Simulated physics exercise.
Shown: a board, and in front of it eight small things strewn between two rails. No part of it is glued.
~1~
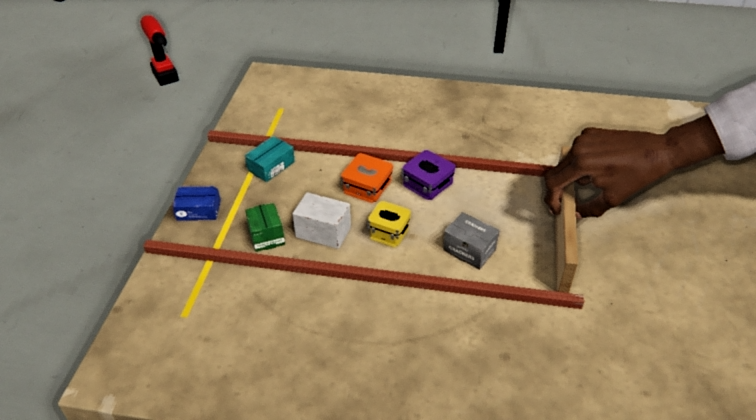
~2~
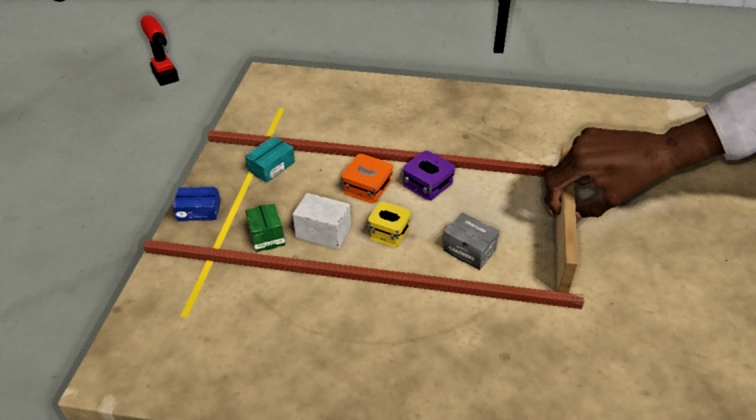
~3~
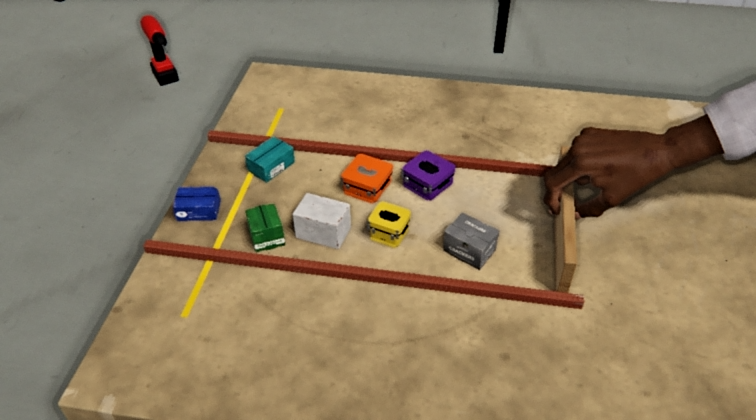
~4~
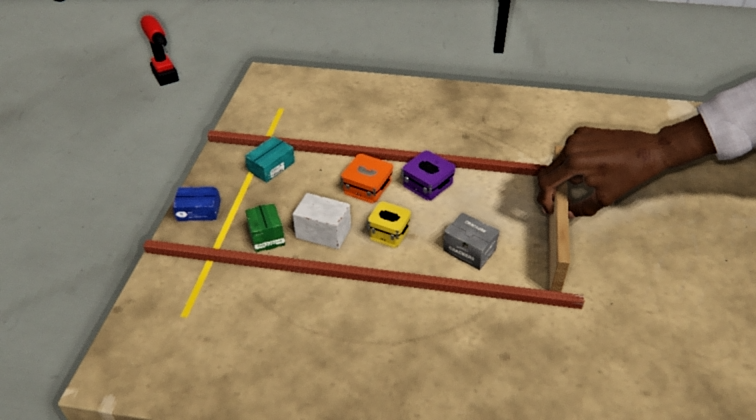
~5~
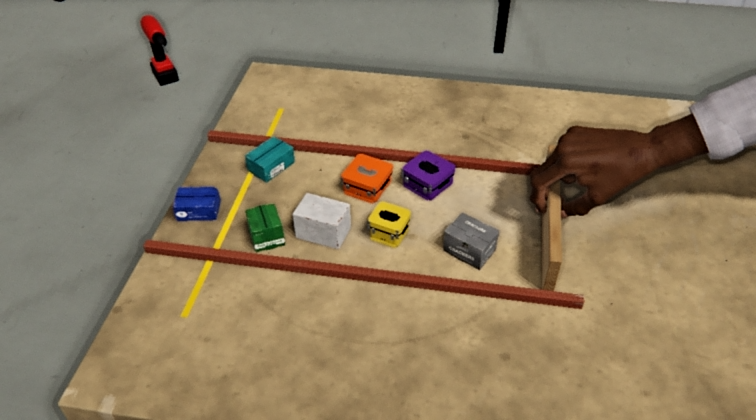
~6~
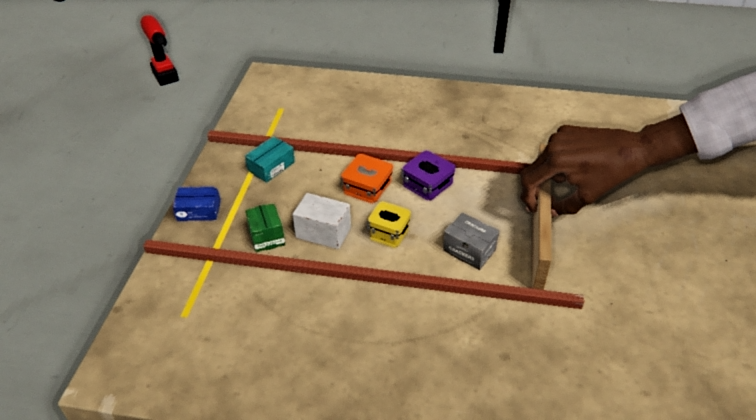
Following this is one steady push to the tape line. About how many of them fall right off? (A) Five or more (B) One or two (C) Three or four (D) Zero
(C) Three or four.
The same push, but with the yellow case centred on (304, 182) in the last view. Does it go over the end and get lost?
Result: It tips off.
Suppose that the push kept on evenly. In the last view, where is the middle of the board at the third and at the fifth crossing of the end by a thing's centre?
Near (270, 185) and (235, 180).
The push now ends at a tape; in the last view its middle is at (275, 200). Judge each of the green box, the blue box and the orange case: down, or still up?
The green box stays put; the blue box topples down; the orange case stays put.
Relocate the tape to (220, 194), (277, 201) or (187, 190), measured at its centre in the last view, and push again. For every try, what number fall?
The counts: 6, 1 and 8.
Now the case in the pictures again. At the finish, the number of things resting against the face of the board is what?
It is in contact with 2.
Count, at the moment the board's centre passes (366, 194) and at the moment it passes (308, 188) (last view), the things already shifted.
I count 6 first and 8 after.
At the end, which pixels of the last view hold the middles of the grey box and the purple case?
The grey box at (202, 214), the purple case at (232, 163).
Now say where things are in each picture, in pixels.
In the first frame, blue box (197, 203); turquoise box (270, 159); green box (265, 227); board (565, 217); tape (240, 196).
In the second frame, turquoise box (270, 159); yellow case (390, 226).
In the third frame, green box (265, 228); board (564, 216).
In the fourth frame, blue box (197, 204); purple case (429, 176).
In the fifth frame, turquoise box (270, 159); orange case (368, 179).
In the sixth frame, blue box (197, 204); turquoise box (270, 159); green box (265, 228); board (542, 214); tape (240, 196).
Soon after, none off yet; blue box at rest near (197, 204); turquoise box at rest near (270, 159); green box moving near (255, 228).
At rest, the number that fall off is three or four; fallen, white block, turquoise box and blue box.
